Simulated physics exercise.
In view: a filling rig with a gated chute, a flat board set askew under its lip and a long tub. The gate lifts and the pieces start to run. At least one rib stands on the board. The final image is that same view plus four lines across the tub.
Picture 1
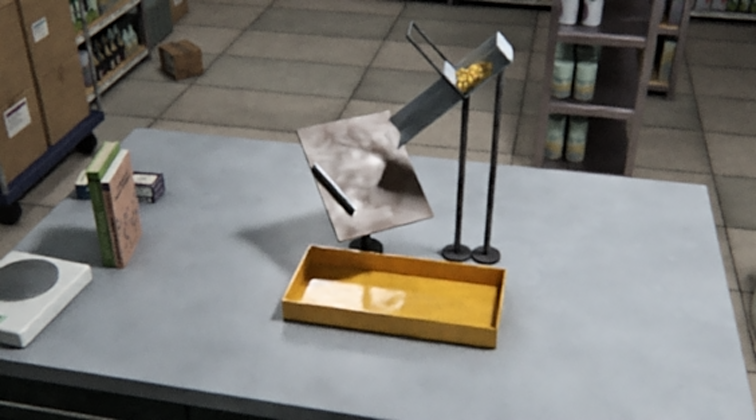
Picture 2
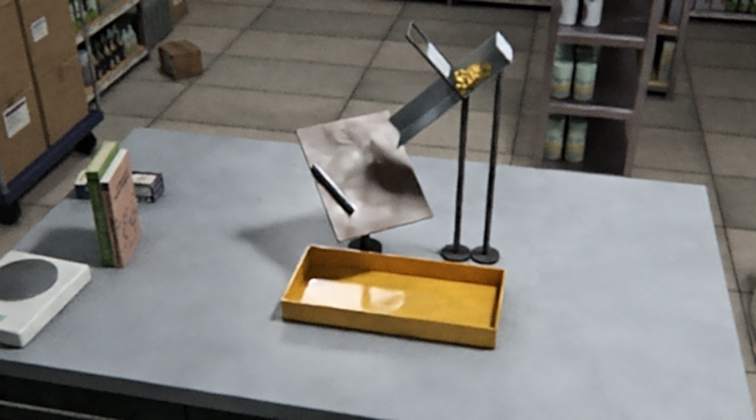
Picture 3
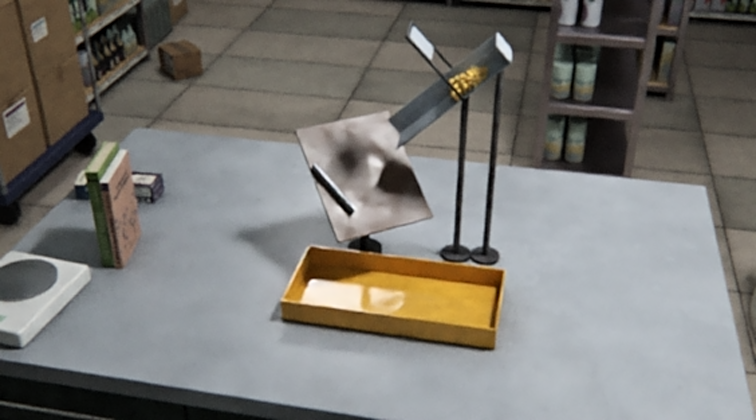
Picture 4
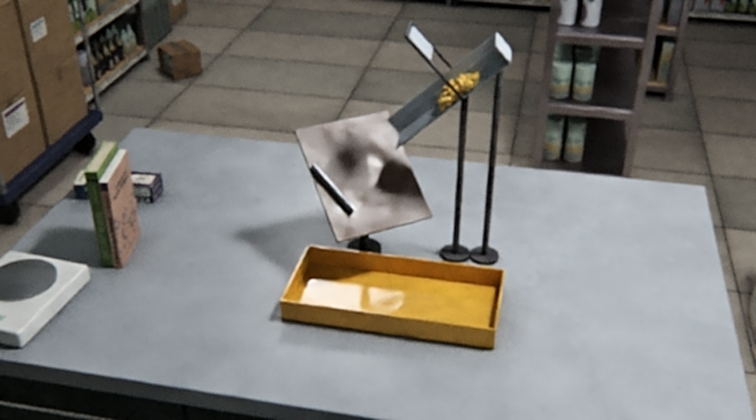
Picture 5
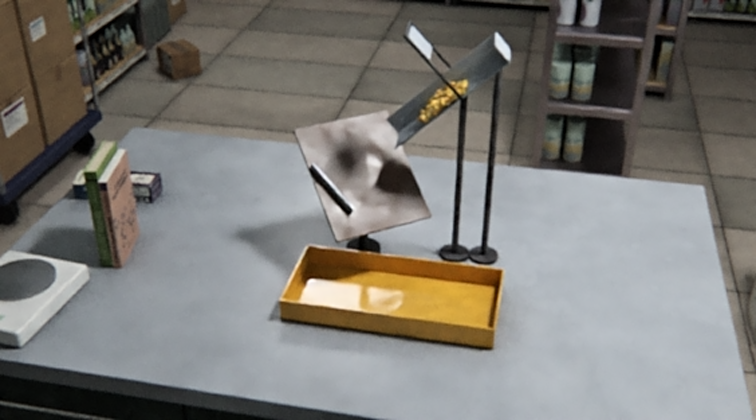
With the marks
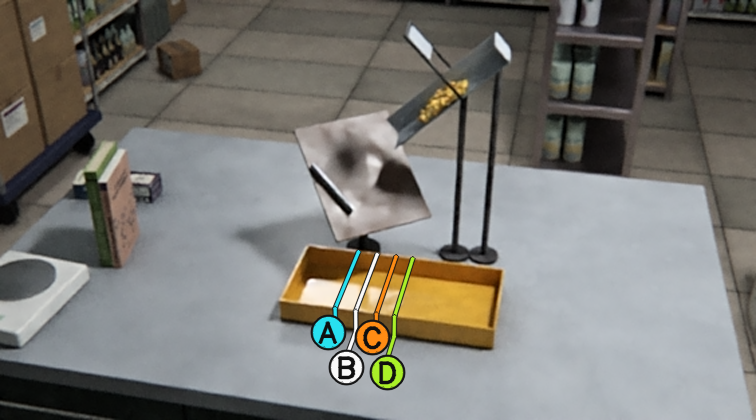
The clip opens on a grey table where small yellow pieces sit near the top of a sloping chute, above a tilted board and an empty yellow-orange tub. The gate lifts, and the pieces slide down the chute to the left, stretching into a longer cluster partway along it.
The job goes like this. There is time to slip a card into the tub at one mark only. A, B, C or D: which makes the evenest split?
It is C.
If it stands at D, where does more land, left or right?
More lands on the left.
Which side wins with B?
More lands on the right.
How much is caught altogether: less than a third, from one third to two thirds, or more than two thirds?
It is more than two thirds.
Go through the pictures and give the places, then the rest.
Load behind the gate (475, 74), puffed corn balls; lip of the chute (400, 141), sloping fairly steeply, in the first frame.
Middle of the board (365, 173), tilted fairly steeply; middle of its low edge (387, 229); of its high edge (343, 120), in the second frame.
Front corners of the tub (282, 300) and (496, 329), empty; front of the load (454, 88), in the third frame.
Middle of the load (460, 87); its front (440, 103), roughly a quarter of the way to the lip; rib from (313, 163) to (355, 209), in the fourth frame.
Middle of the load (444, 101); its front (420, 119), roughly two thirds of the way to the lip, in the fifth frame.
On the marked copy, line A crosses the front rim at (335, 307); line B crosses the front rim at (355, 310); line C crosses the front rim at (376, 313); line D crosses the front rim at (394, 315).
If A is chosen, of what is caught, not one piece on the left of the divider, every piece on the right.
If B is chosen, of what is caught, just a few on the left of the divider, almost all on the right.
If C is chosen, of what is caught, roughly half on the left of the divider, roughly half on the right.
If D is chosen, of what is caught, the larger part on the left of the divider, about a tenth on the right.
